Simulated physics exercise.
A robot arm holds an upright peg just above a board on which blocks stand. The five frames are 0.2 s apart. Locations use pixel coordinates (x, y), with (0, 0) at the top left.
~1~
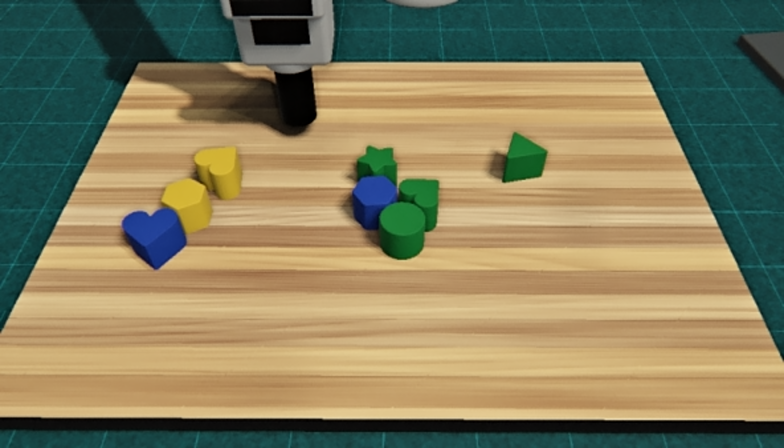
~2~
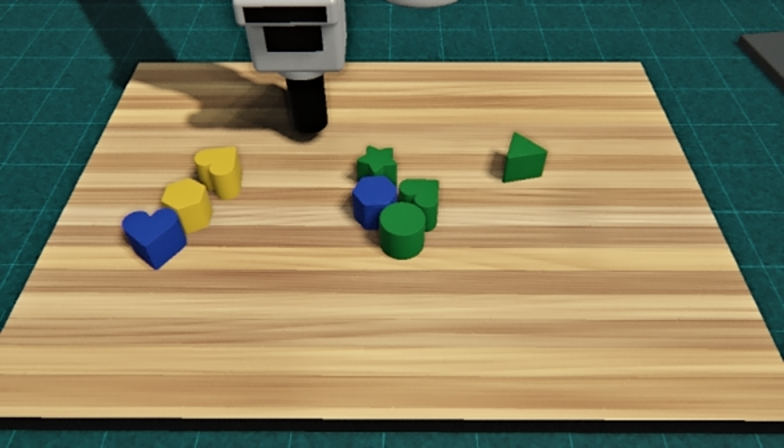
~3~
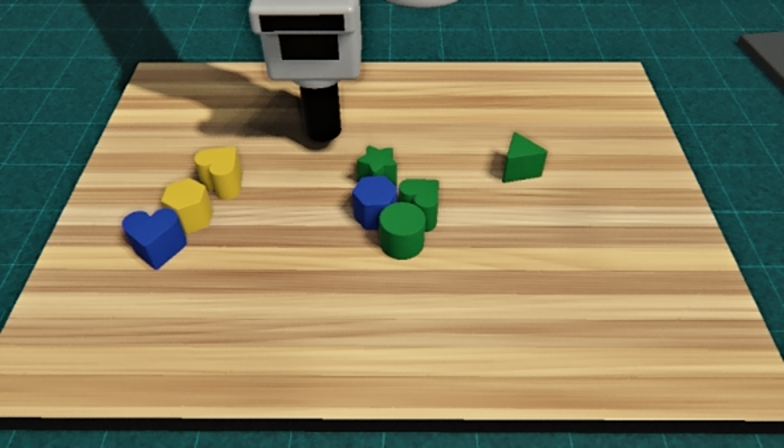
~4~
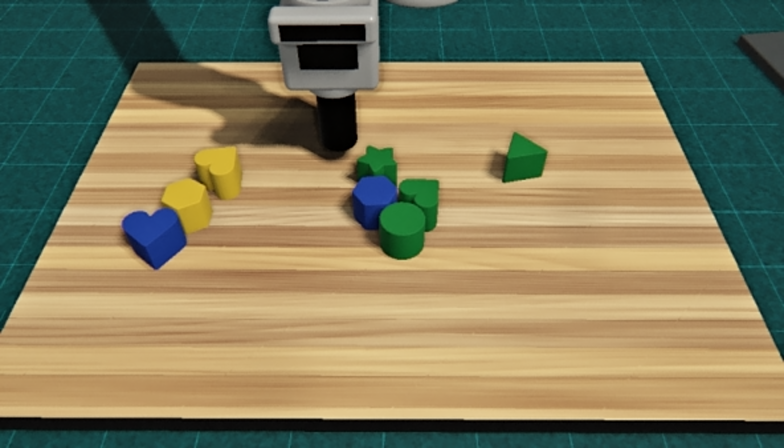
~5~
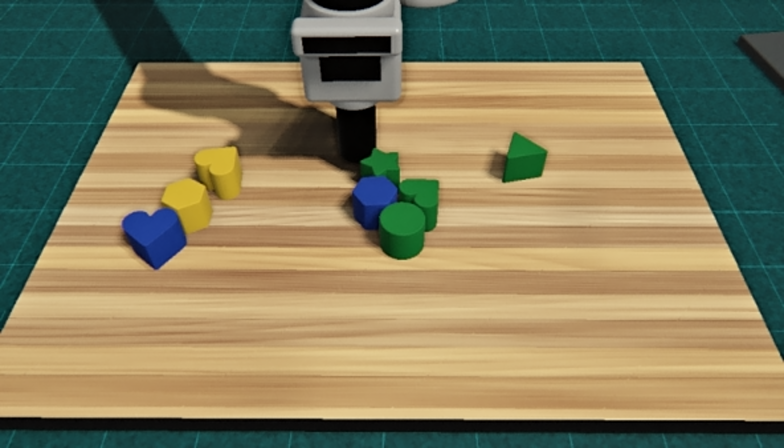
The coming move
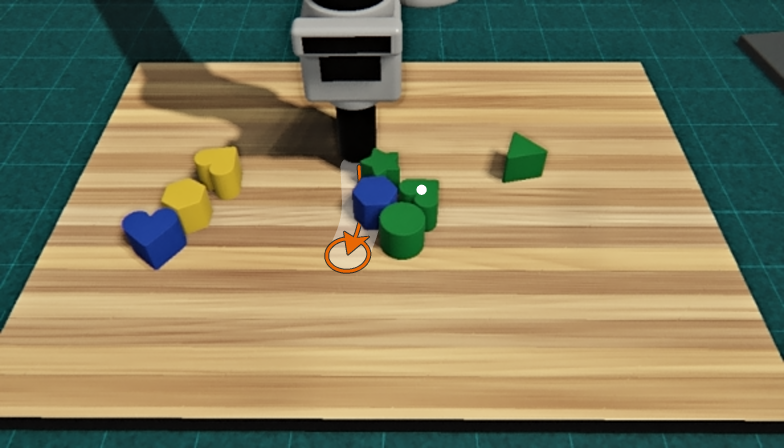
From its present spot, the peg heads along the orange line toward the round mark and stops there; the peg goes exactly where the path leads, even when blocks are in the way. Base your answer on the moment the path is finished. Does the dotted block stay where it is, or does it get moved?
The block moves away from its spot.
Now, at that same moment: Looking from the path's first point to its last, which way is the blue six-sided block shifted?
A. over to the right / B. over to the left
B: Over to the left.
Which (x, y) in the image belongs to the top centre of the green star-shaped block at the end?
I'd guess (395, 176).
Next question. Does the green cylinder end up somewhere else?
Answer: Yes.
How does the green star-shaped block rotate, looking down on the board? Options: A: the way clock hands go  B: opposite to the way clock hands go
My pick is B.
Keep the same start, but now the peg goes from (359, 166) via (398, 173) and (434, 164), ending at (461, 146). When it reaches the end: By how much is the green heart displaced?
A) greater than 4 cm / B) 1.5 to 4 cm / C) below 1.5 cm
I'll go with C - below 1.5 cm.
The line goes from (359, 166) via (362, 208), ending at (348, 255); the dot is on the green heart.
What follows on the original path. One third of the way, peg at (360, 179); blue six-sided block at (378, 195), turned 25° clockwise; green star-shaped block at (395, 171), turned 25° anticlockwise; green cylinder at (404, 221).
Two thirds of the way, peg at (359, 208); blue six-sided block at (381, 225), turned 15° clockwise; green star-shaped block at (395, 176), turned 50° anticlockwise; green cylinder at (421, 243); green heart at (433, 193).
At the end, peg at (346, 240); blue six-sided block at (384, 249), turned 30° anticlockwise; green star-shaped block at (395, 176), turned 50° anticlockwise; green cylinder at (431, 251); green heart at (433, 193).
